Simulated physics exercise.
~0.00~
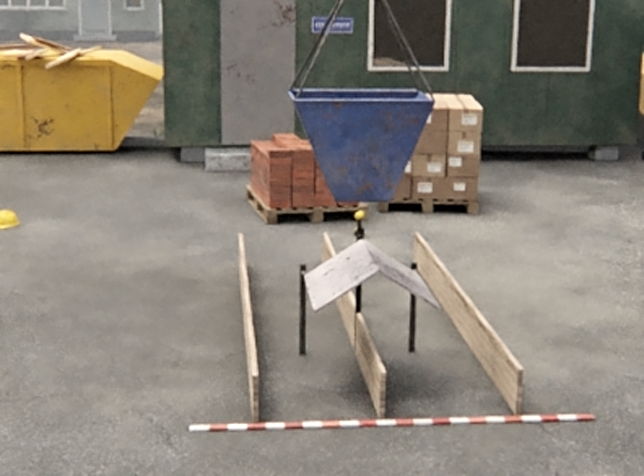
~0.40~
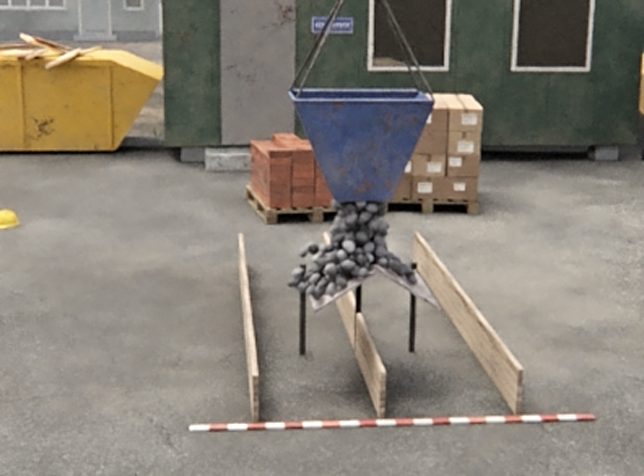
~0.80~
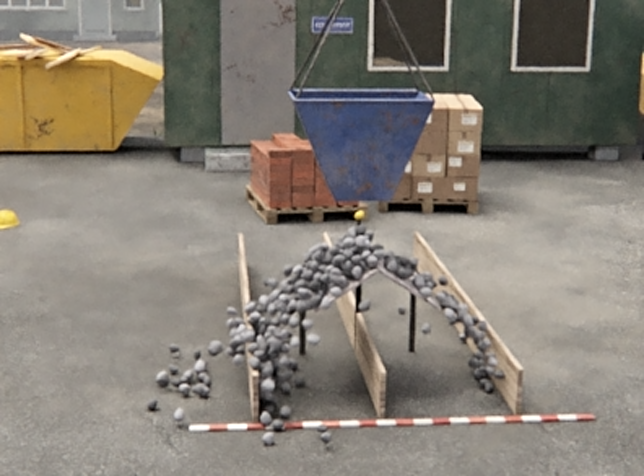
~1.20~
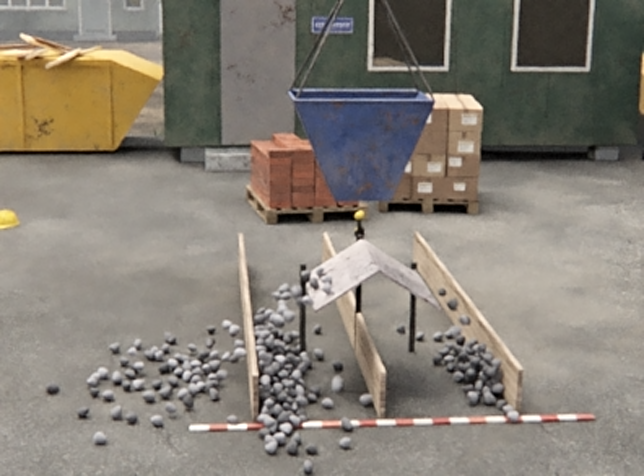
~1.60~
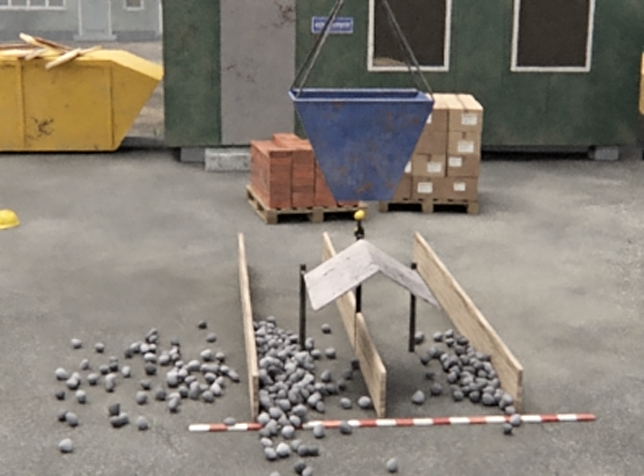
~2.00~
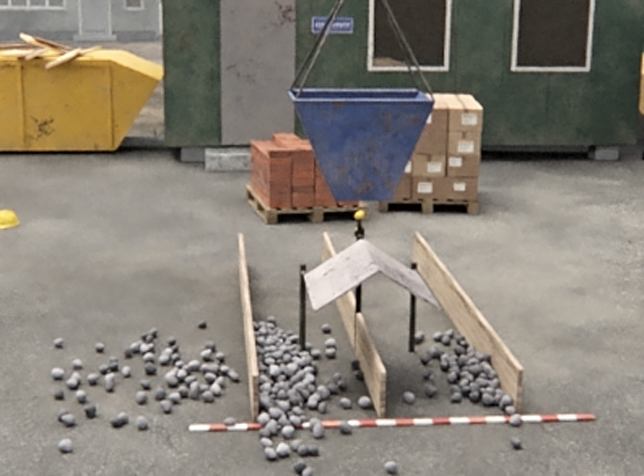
At the start, a blue skip hangs still above a peaked steel plate on thin posts, with three wooden boards on the ground around it and a red and white staff in front. The bottom of the skip opens and grey round stones pour onto the peak. They slide down both slopes, more to the left, and some spill past the left board. The last stones run off the steel, leaving it bare. In the end, the stones lie still, most in the left bay, with smaller amounts in the right bay and scattered left of the boards.
